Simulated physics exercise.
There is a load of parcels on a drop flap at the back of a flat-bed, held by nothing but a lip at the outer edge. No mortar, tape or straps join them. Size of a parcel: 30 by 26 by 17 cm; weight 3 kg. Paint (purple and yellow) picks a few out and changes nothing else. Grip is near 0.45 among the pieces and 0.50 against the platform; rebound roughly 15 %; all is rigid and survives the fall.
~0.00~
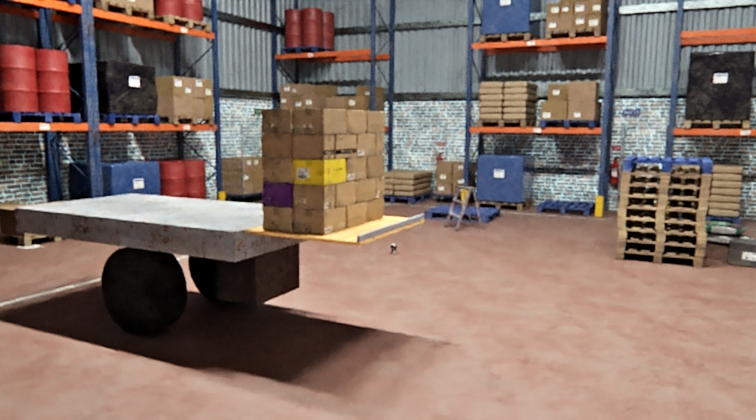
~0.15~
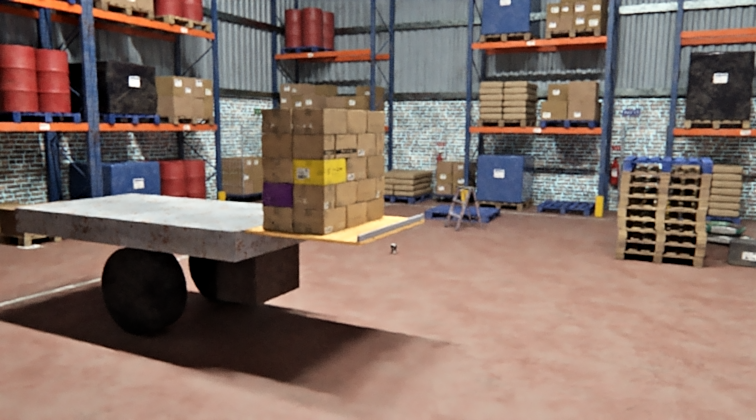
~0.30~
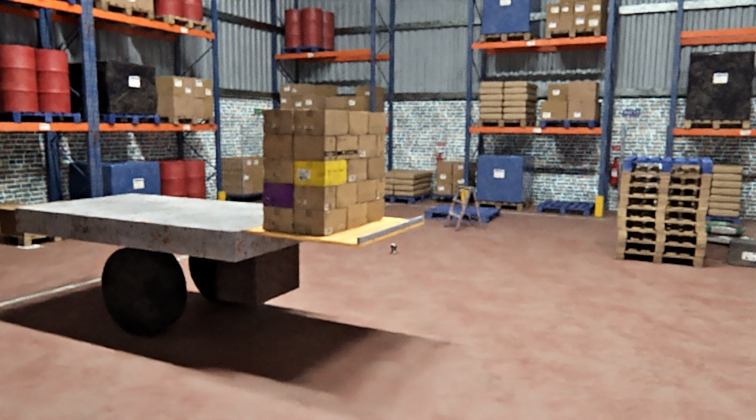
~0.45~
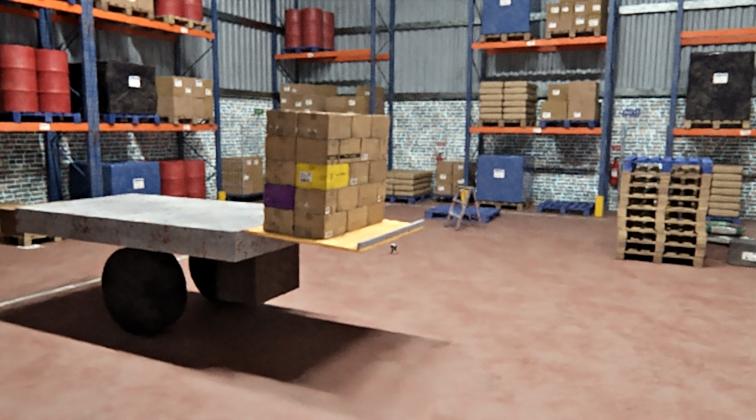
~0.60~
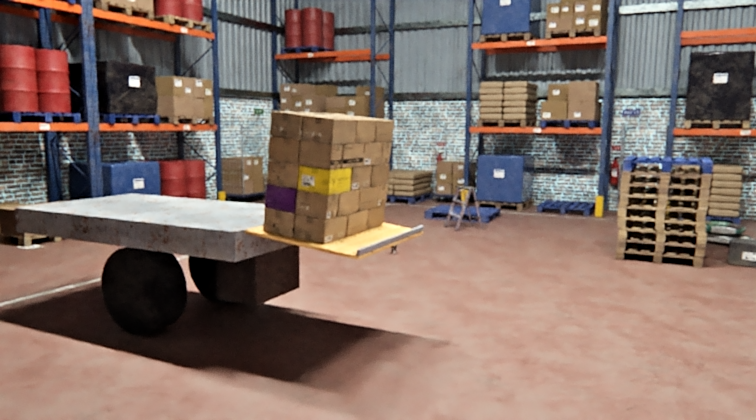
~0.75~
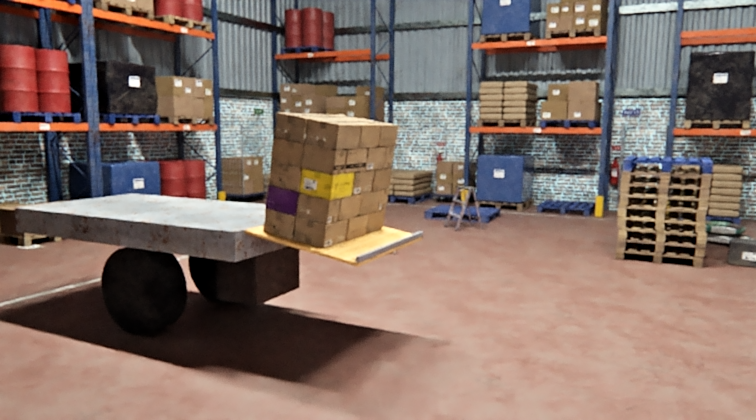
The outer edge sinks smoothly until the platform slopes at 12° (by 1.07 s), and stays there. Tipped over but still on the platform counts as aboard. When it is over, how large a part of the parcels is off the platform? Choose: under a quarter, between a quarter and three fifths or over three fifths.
Ending off the platform: Less than a quarter.
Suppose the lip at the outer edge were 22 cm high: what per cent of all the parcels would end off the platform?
Then 0 per cent.
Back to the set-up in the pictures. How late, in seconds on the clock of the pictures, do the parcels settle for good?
Near 1.5 s.
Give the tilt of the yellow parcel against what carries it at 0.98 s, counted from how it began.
Some 0°.
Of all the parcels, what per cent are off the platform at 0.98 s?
0 per cent by then.
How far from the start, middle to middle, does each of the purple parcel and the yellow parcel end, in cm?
Purple 10, yellow 10.
After 0.81 s, slope 10°; none of the 34 parcels off the platform.
After 0.98 s, slope 12°; none of the 34 parcels off the platform.
At rest (1.8 s), slope 12°; none of the 34 parcels off the platform; yellow parcel unmoved; purple parcel unmoved. That is 0 per cent. As the last picture would show them, middles, yellow parcel near (330, 187), purple parcel near (289, 202).
